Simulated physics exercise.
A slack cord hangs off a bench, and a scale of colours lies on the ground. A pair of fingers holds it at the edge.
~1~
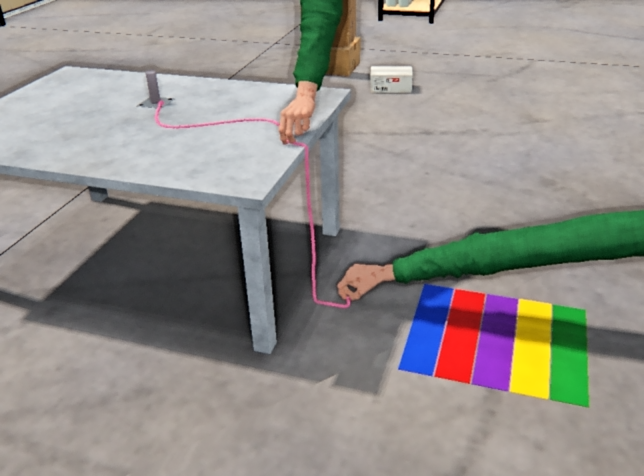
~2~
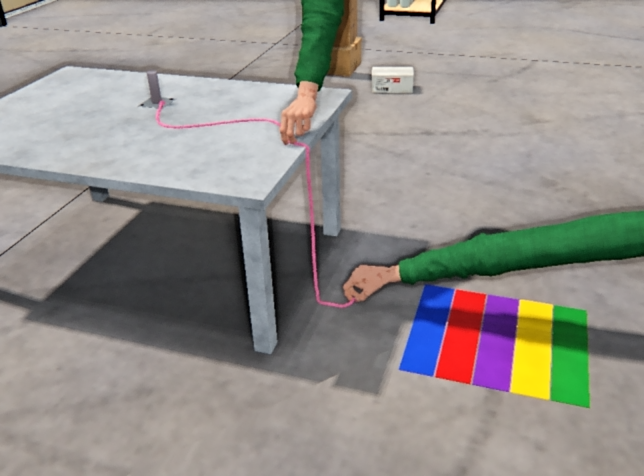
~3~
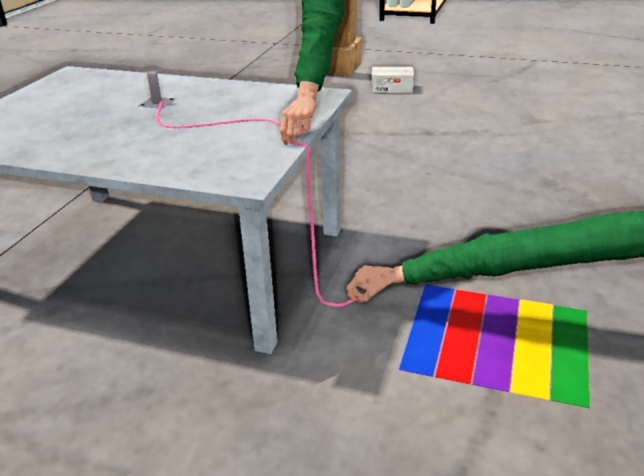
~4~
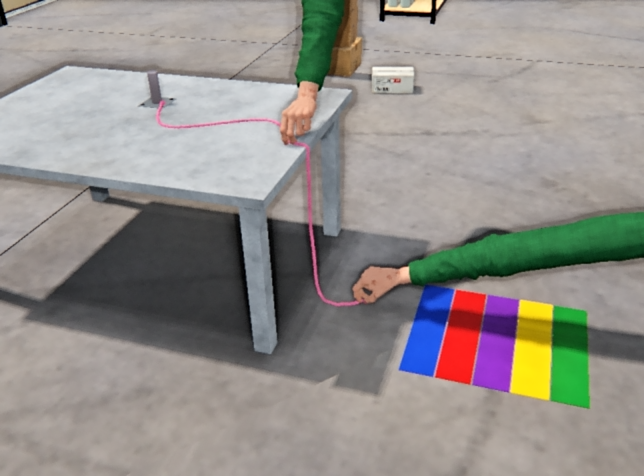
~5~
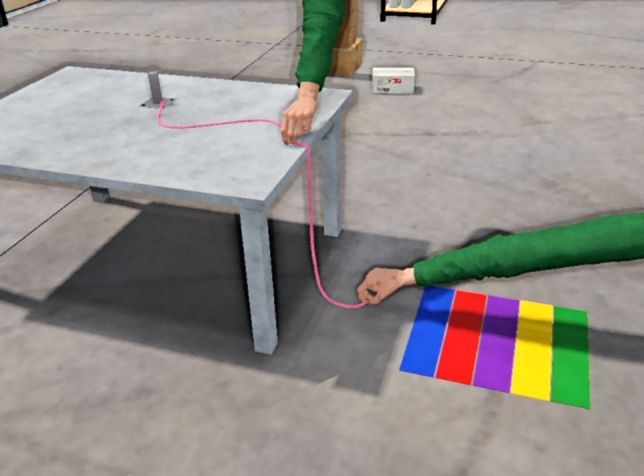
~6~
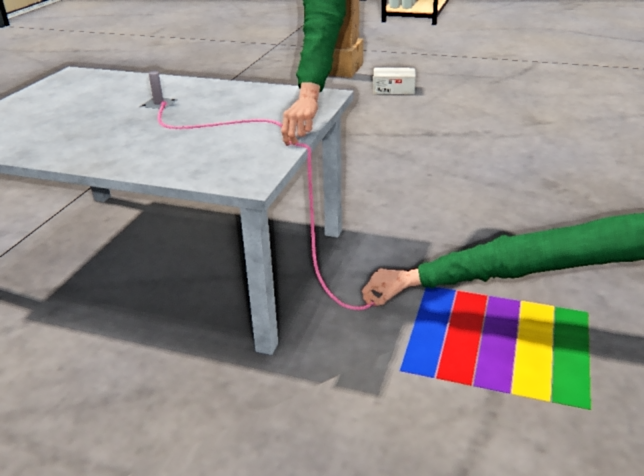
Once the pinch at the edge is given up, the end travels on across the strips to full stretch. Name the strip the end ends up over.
Yellow.
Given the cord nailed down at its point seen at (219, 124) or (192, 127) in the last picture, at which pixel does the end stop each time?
Try one gives (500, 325); try two gives (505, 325).
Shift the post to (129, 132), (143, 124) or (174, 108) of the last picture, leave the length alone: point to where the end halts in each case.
In pixels, the answers are (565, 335), (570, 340) and (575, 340).
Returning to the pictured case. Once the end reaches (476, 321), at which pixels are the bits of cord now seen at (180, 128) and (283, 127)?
(214, 122), then (312, 141).
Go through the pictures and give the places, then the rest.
End (348, 297); blue (420, 355); red (456, 362); purple (492, 369); yellow (530, 376); green (570, 384), in the first frame.
End (353, 299); cord through (157, 116) (205, 125) (275, 122) (307, 153) (312, 220) (316, 283), in the second frame.
End (357, 299), in the third frame.
End (363, 300); cord through (158, 116) (205, 125) (275, 122) (308, 153) (310, 220) (317, 283), in the fourth frame.
End (367, 301), in the fifth frame.
End (372, 303); cord through (159, 116) (206, 126) (276, 123) (309, 154) (312, 221) (323, 285), in the sixth frame.
Soon after, end near (477, 321); over red.
Then, end near (518, 328); over purple.
At full stretch, end near (543, 333); over yellow. The end stops over the yellow strip.
